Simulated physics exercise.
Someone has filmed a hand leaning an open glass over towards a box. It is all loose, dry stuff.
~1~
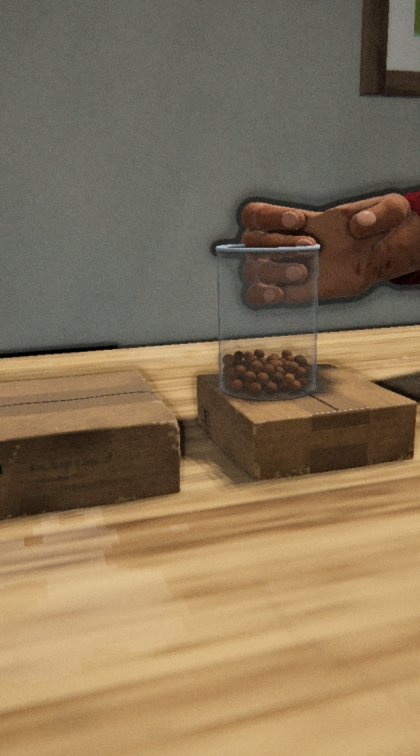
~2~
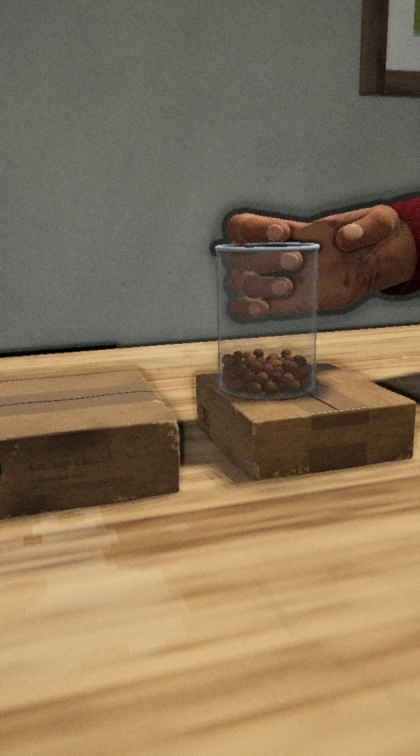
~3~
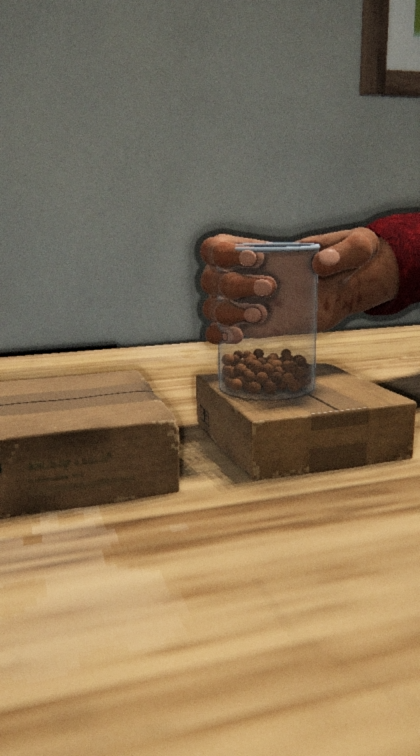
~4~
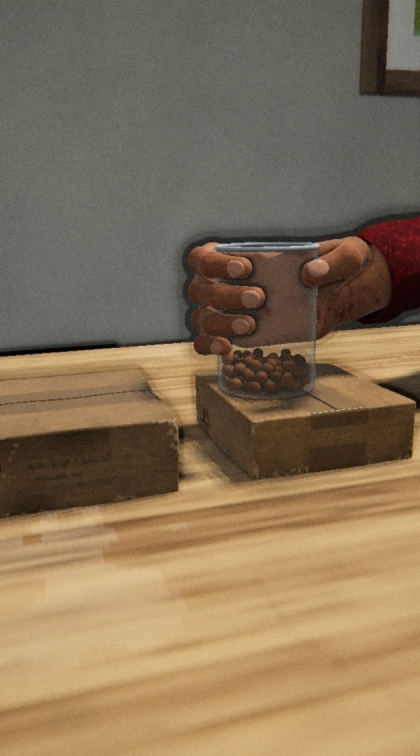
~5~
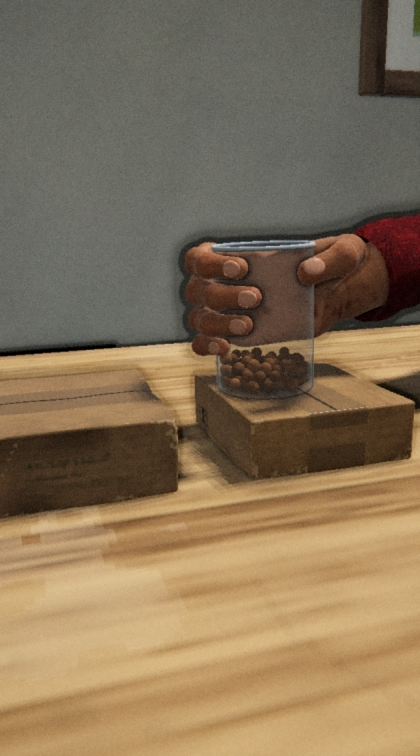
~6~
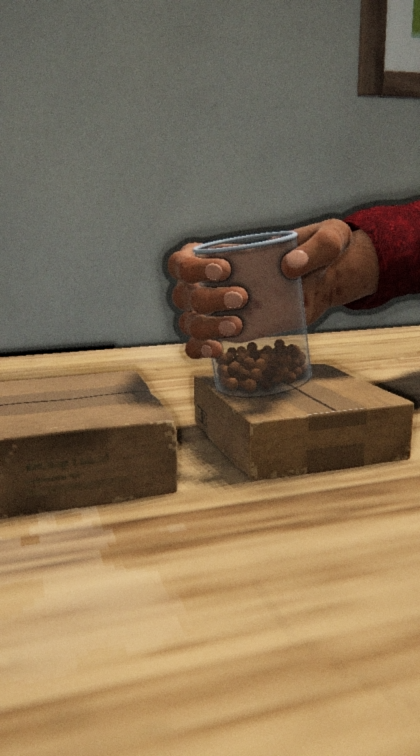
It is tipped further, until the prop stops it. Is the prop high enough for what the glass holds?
The load does not come out.
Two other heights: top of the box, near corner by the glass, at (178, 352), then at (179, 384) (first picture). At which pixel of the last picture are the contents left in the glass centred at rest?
One: (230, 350). Two: (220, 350).
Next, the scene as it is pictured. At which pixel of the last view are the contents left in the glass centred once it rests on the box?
Near (202, 362).
Then, 0.34 s on from there, the glass leans 28°; everything is still inside.
Then, 0.76 s on from there, the glass leans 53°; everything is still inside.
Then, 1.22 s on from there, the glass leans 79°; everything is still inside.
In the end, the glass rests on the box at 80°; everything is still inside.
